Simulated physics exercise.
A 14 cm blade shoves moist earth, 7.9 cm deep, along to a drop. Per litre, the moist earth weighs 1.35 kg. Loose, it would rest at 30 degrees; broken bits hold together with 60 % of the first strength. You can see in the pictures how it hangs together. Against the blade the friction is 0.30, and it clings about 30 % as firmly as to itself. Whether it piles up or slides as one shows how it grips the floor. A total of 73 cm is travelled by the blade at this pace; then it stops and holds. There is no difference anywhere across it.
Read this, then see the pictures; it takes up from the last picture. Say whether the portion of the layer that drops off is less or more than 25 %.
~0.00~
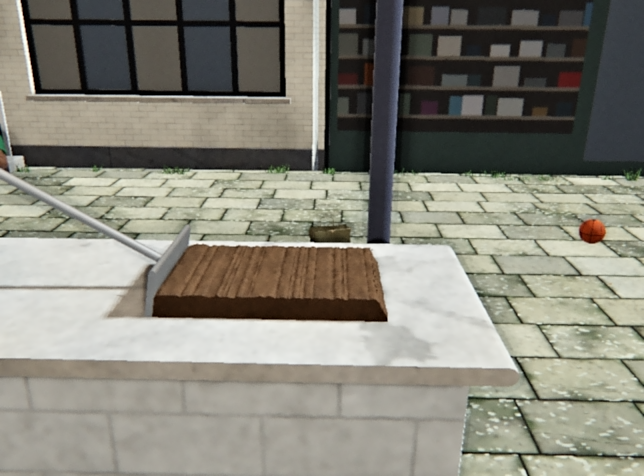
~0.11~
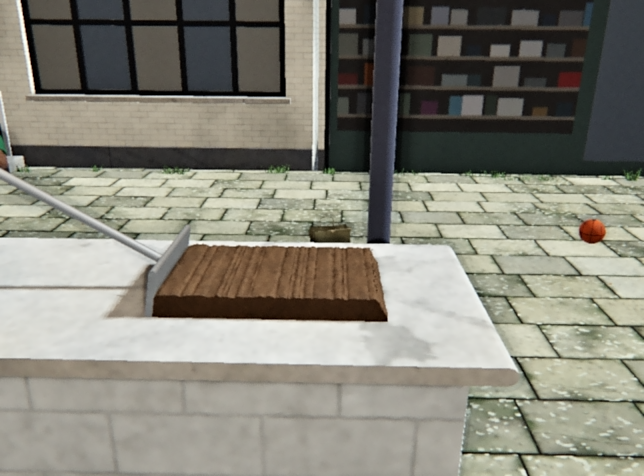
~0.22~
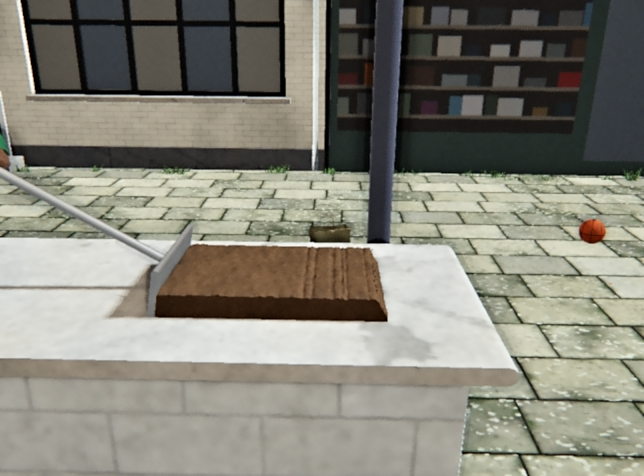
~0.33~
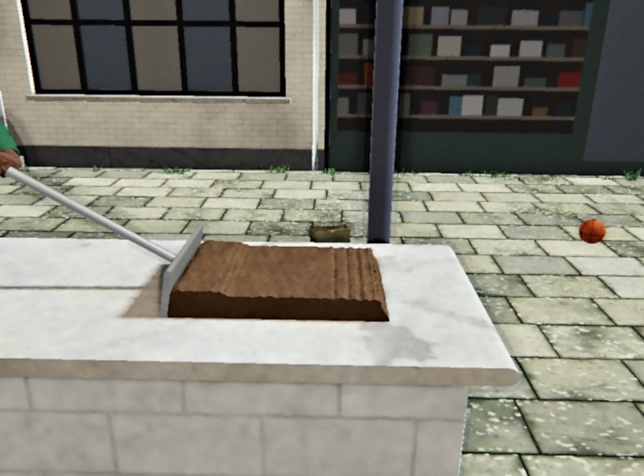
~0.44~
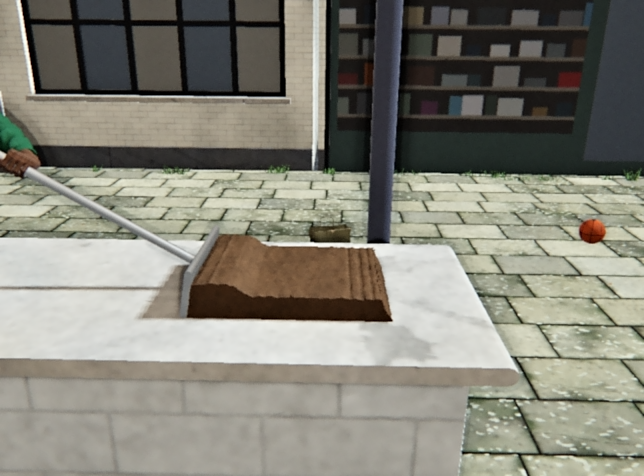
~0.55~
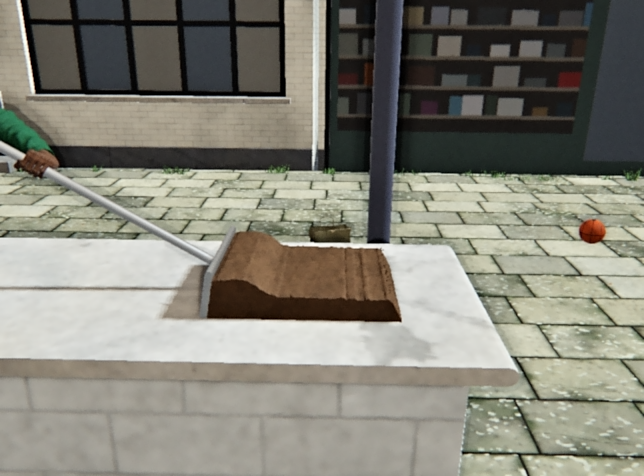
I would say more.
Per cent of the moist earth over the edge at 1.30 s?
Something close to 0 in a hundred.
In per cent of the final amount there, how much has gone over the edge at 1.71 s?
Estimate: Some 100 per cent.
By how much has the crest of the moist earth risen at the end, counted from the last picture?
By my estimate, near 0 cm.
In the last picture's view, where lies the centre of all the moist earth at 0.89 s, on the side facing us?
Pretty much at (355, 307), I'd say.
After 0.89 s, 0 % has gone over the edge.
After 1.30 s, 0 % has gone over the edge.
After 1.71 s, 36 % has gone over the edge.
After 2.12 s, 38 % has gone over the edge.
After 2.22 s, at the end, 38 % has gone over the edge.
